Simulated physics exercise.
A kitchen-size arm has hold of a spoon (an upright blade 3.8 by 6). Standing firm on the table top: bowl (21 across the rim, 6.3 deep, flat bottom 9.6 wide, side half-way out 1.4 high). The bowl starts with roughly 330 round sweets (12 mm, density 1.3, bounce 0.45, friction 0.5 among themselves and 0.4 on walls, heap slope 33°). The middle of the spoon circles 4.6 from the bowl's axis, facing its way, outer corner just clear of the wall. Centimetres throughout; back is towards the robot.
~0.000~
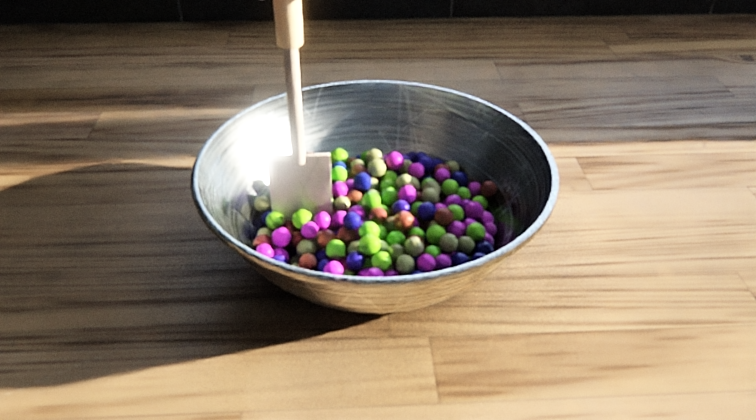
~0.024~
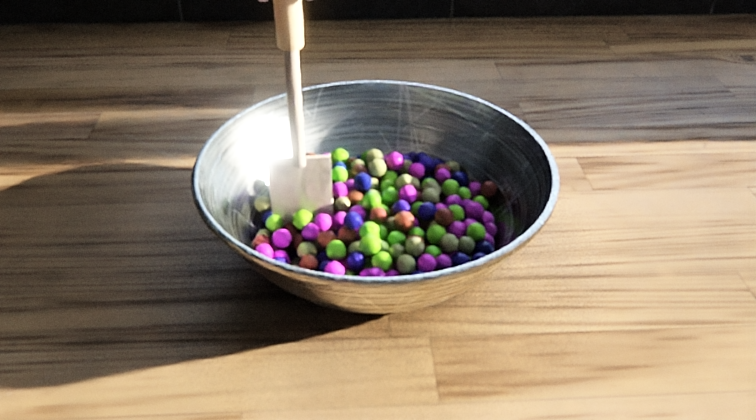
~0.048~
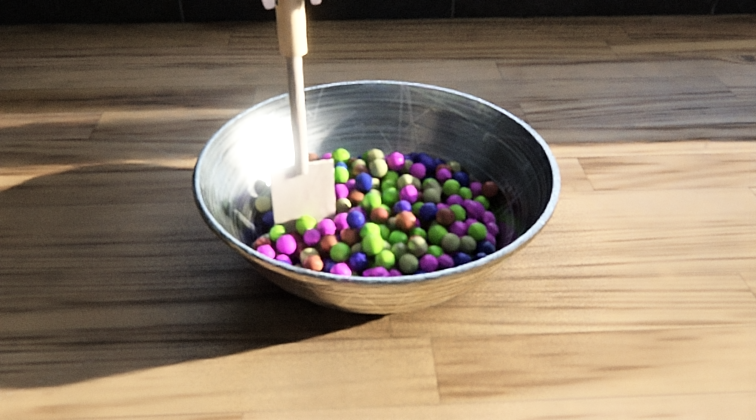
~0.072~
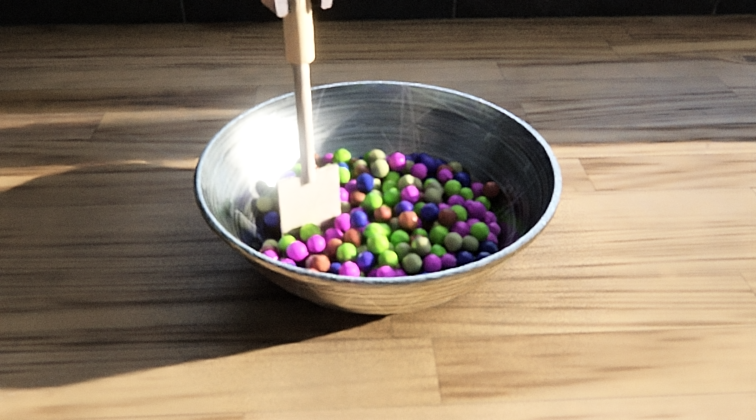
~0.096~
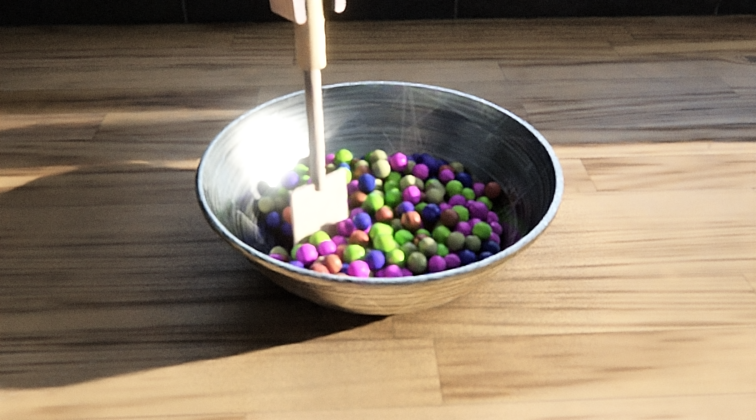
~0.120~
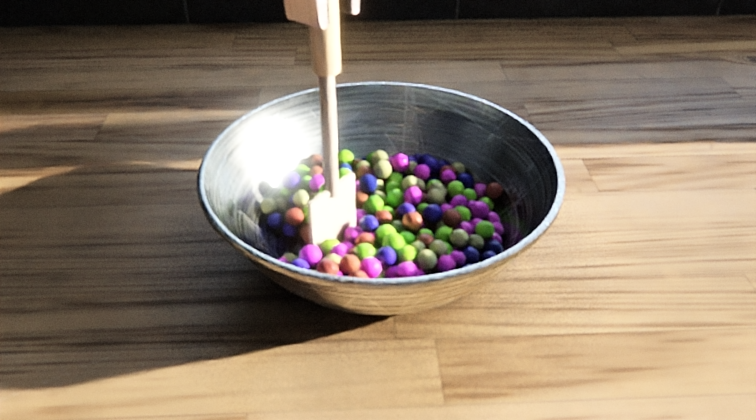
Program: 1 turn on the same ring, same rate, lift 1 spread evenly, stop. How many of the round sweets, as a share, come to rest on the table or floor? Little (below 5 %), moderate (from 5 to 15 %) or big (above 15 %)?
Share on the table or floor: Little (below 5 %).
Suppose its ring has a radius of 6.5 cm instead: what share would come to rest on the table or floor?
It would be near 0 per cent.
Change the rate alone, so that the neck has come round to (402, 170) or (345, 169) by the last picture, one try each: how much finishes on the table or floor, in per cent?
About 25 and 5 per cent.
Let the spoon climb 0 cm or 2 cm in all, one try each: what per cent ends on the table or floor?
Some 0 and 0 per cent.
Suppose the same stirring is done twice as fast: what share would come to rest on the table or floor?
Then about 25 per cent.
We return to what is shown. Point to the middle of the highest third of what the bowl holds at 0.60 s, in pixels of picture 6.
Near (316, 148).
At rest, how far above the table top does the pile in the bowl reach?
About 6.0 cm.
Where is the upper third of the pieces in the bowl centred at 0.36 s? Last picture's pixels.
Around (479, 176).
After 0.36 s, 170° round, highest piece 8 above the table; 328 in the bowl.
After 0.60 s, 290° round, highest piece 7 above the table; 324 in the bowl, 4 on the table or floor.
After 0.91 s, 0° round, highest piece 6 above the table; 323 in the bowl, 5 on the table or floor.
After 1.61 s, 0° round, highest piece 6 above the table; 323 in the bowl, 5 on the table or floor.
At rest, 323 in the bowl, 5 on the table or floor. That is 2 % on the table or floor.
